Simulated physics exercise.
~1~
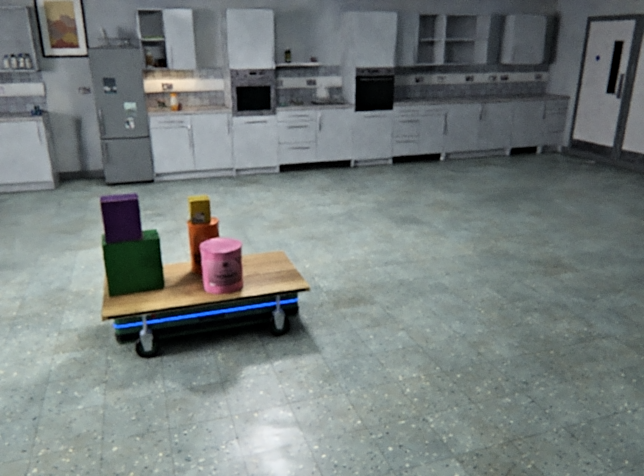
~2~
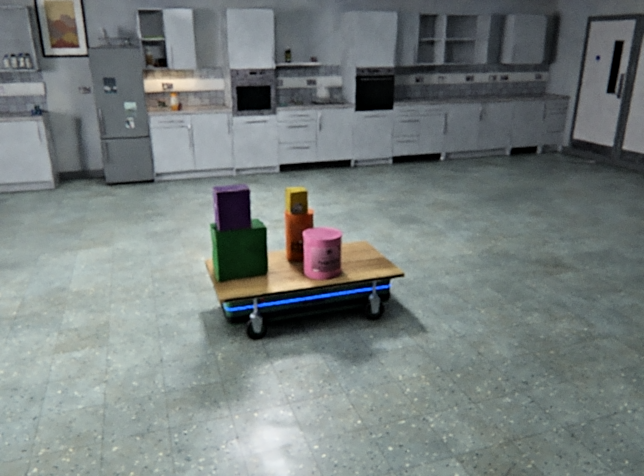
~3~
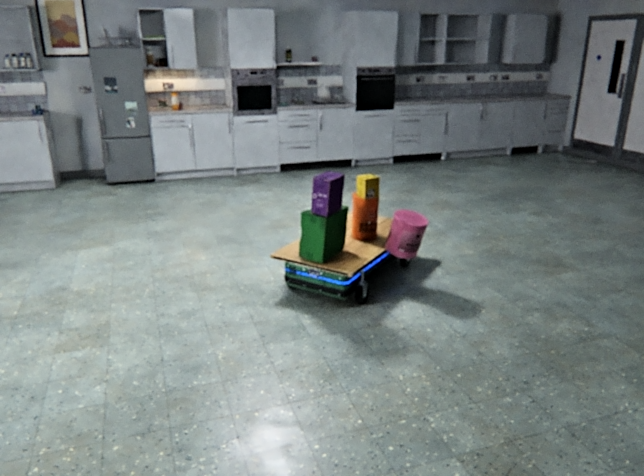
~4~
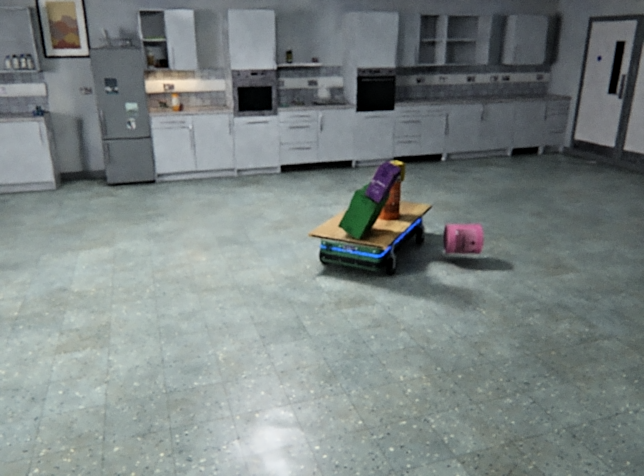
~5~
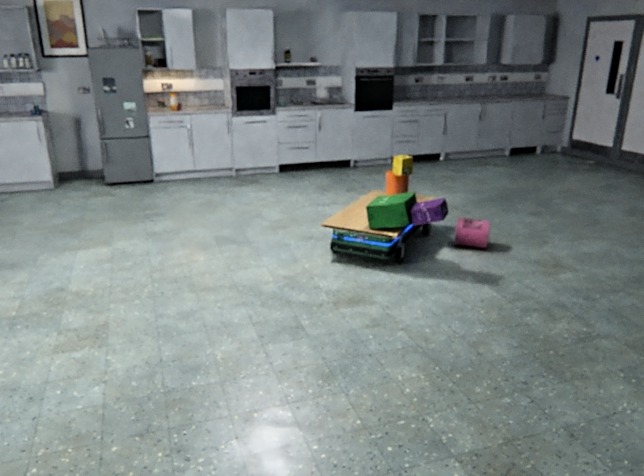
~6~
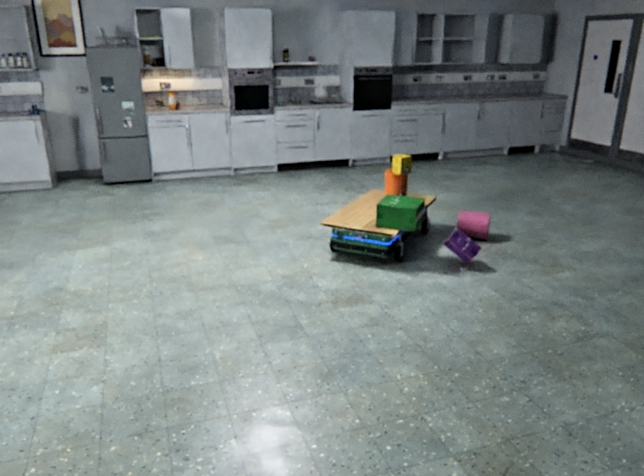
A cart carrying boxes and pails rolled right and curved away across the floor, and the pink pail fell off its side. The stacked green and purple boxes tipped over, leaving purple on the floor and green on the stopped cart.
